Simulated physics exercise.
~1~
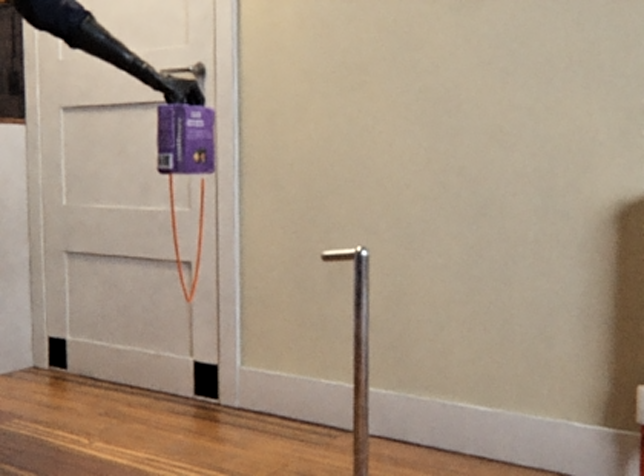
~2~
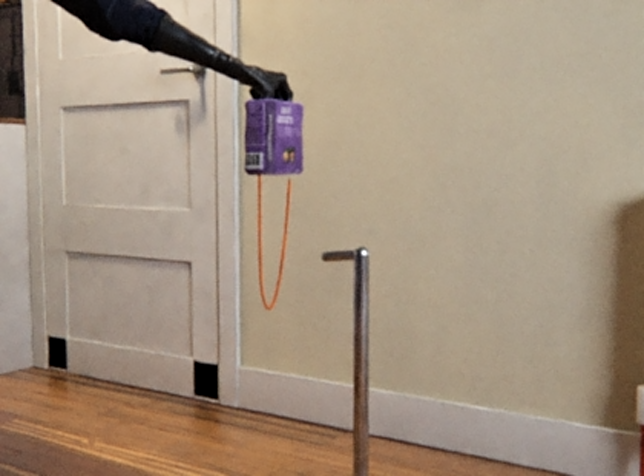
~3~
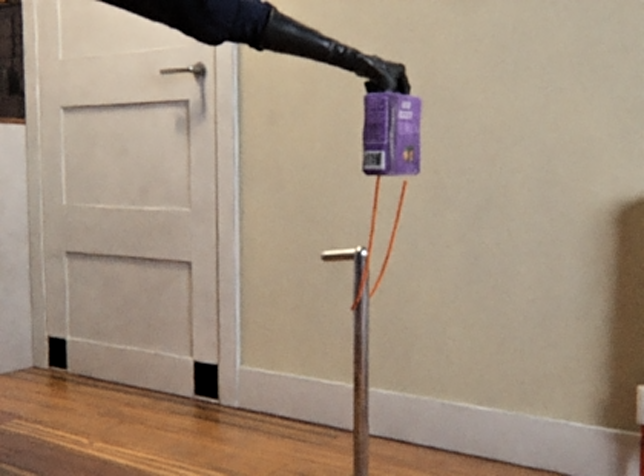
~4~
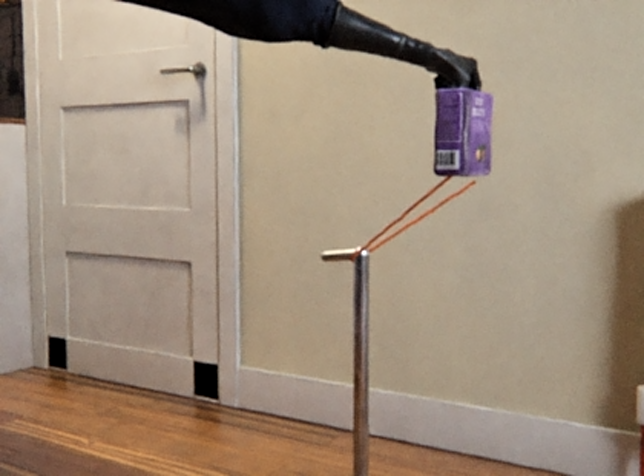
A gloved hand carries a purple pouch right until its orange loop catches on a post.
